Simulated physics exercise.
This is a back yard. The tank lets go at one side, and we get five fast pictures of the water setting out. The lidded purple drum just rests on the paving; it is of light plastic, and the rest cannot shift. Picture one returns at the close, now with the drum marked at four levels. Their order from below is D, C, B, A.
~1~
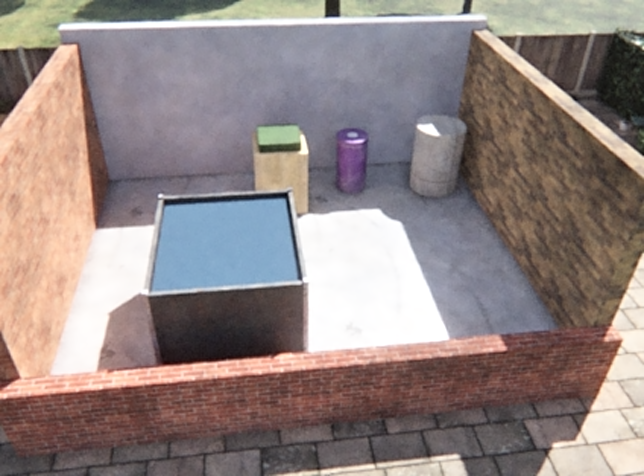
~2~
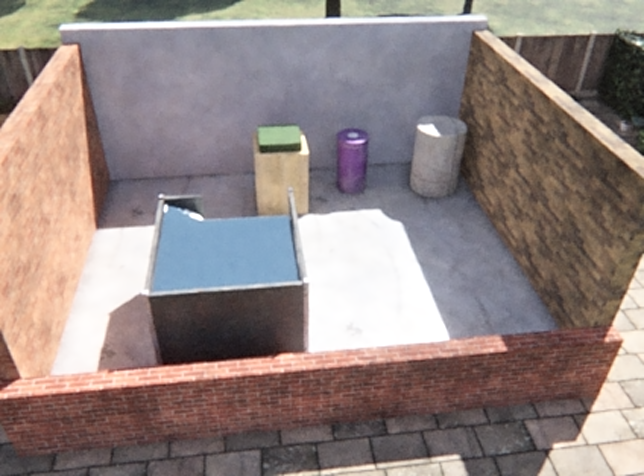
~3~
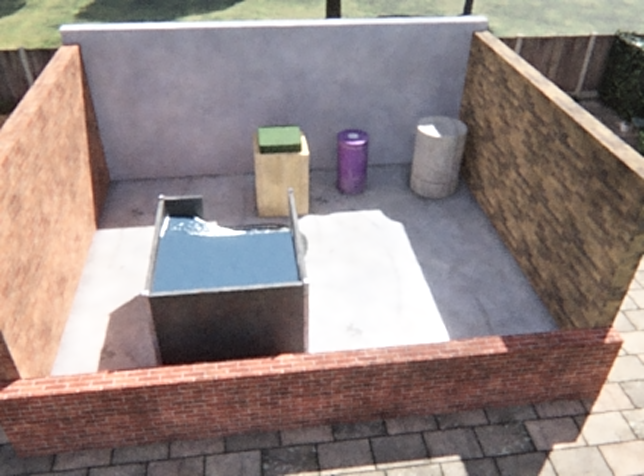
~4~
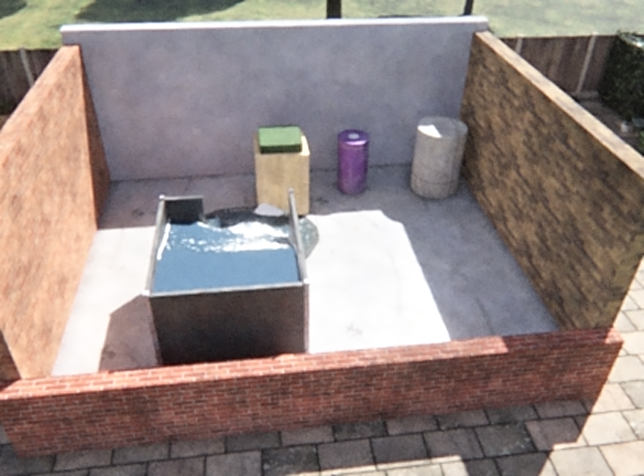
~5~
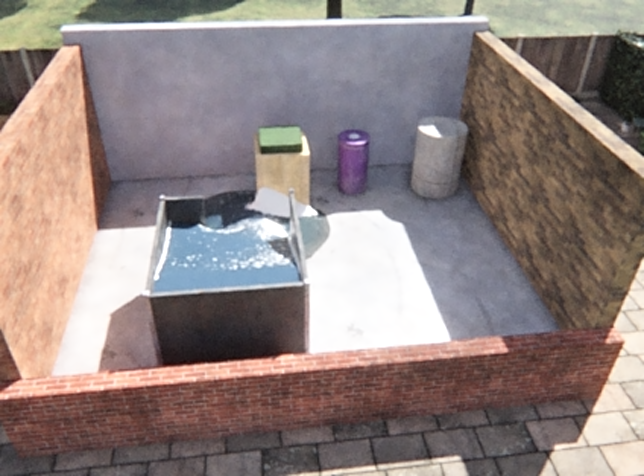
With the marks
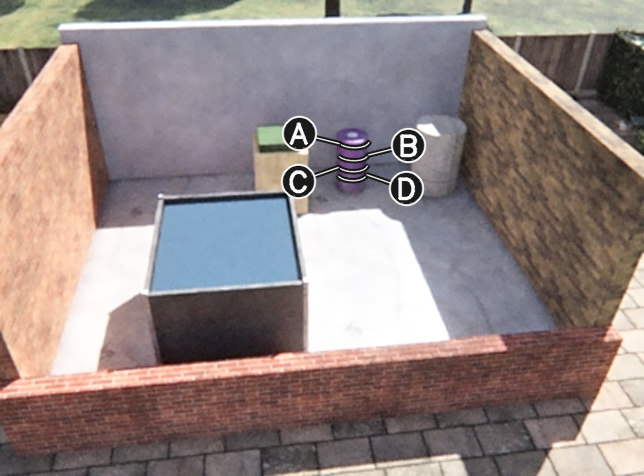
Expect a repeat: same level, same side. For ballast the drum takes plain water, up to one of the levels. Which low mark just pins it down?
Choose D.
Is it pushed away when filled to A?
No, that is safe.
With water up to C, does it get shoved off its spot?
No, that is safe.
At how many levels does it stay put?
All four.
On the marked copy, A at (356, 147); B at (355, 160); C at (354, 171); D at (354, 180); from the bottom up D, C, B, A.
If A is chosen, it does not move.
If B is chosen, it does not move.
If C is chosen, it does not move.
If D is chosen, it does not move.
